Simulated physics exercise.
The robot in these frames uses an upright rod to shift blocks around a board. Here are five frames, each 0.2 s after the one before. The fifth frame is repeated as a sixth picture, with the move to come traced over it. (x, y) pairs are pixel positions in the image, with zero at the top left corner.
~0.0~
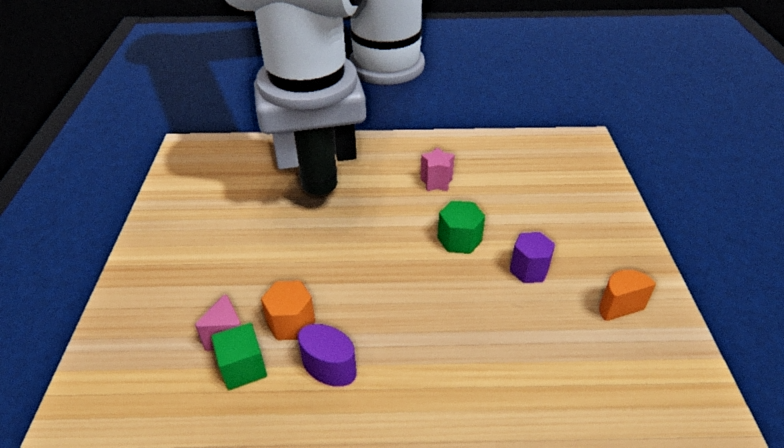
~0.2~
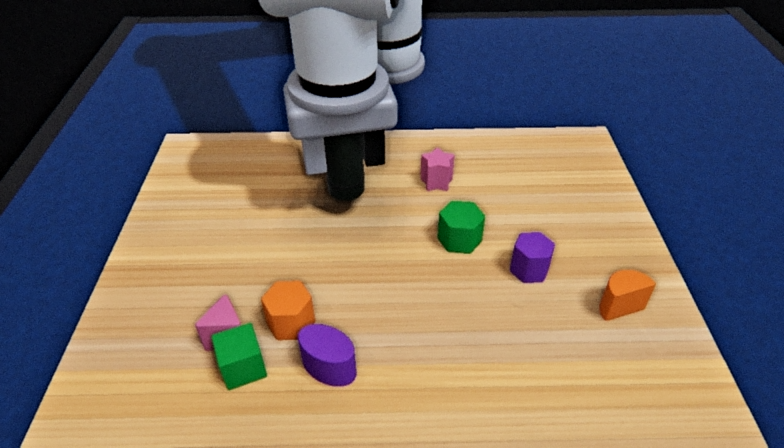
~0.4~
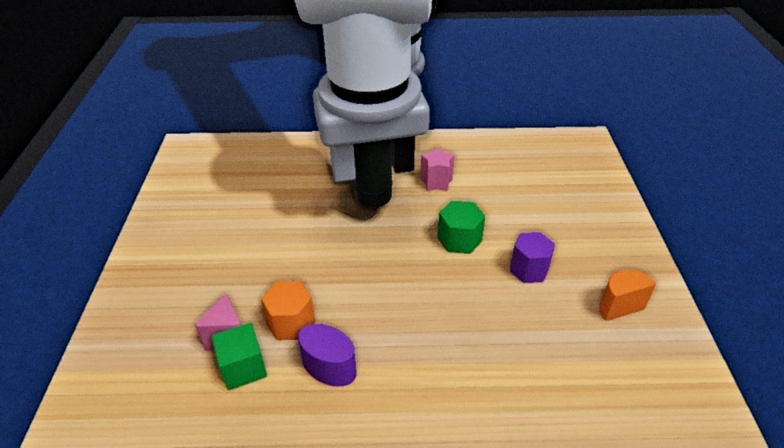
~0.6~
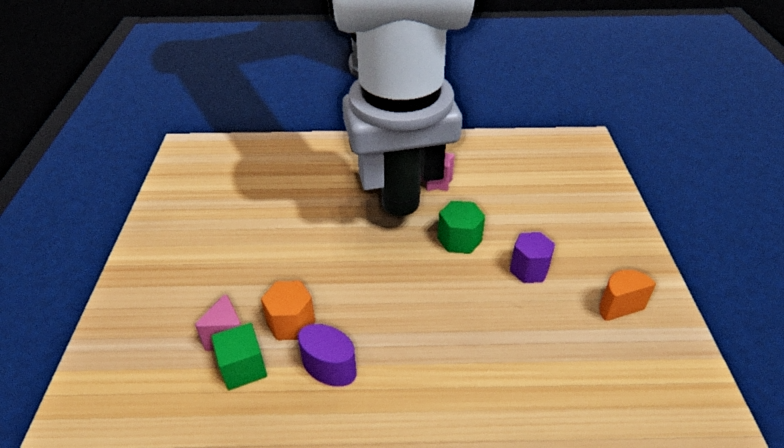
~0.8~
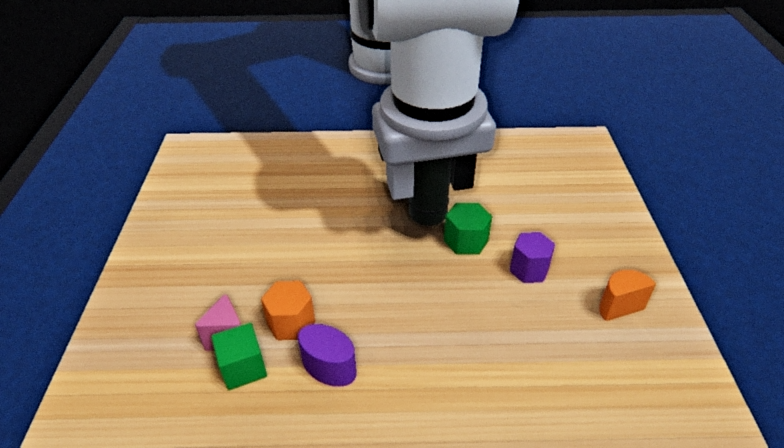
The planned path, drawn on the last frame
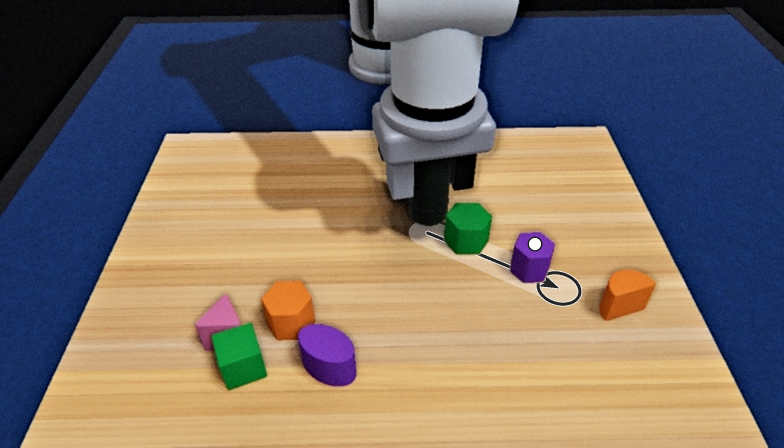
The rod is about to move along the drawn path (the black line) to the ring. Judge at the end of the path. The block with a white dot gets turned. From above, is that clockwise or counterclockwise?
Overhead view: Clockwise.
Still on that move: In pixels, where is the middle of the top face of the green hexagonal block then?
It comes to (547, 222).
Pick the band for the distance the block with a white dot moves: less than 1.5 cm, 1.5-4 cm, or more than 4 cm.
It's set to move over 4 cm.
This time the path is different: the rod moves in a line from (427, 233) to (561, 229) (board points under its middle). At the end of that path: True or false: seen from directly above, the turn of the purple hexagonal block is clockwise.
That claim is true.
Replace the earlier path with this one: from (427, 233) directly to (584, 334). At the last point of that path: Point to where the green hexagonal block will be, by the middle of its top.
Roughly at (514, 224).
The drawn path runs from (427, 233) to (559, 288); the dot is on the purple hexagonal block.
The first path, step by step. One third of the way, rod (471, 231); green hexagonal block (513, 222), turned 40° anticlockwise; purple hexagonal block (541, 246), turned 15° clockwise.
Two thirds of the way, rod (518, 250); green hexagonal block (544, 222), turned 75° anticlockwise; purple hexagonal block (559, 251), turned 55° clockwise.
At the end, rod (564, 269); pink star not moved; green hexagonal block (547, 222), turned 85° anticlockwise; purple hexagonal block (607, 262), turned 30° clockwise; orange D-shaped block (637, 284).
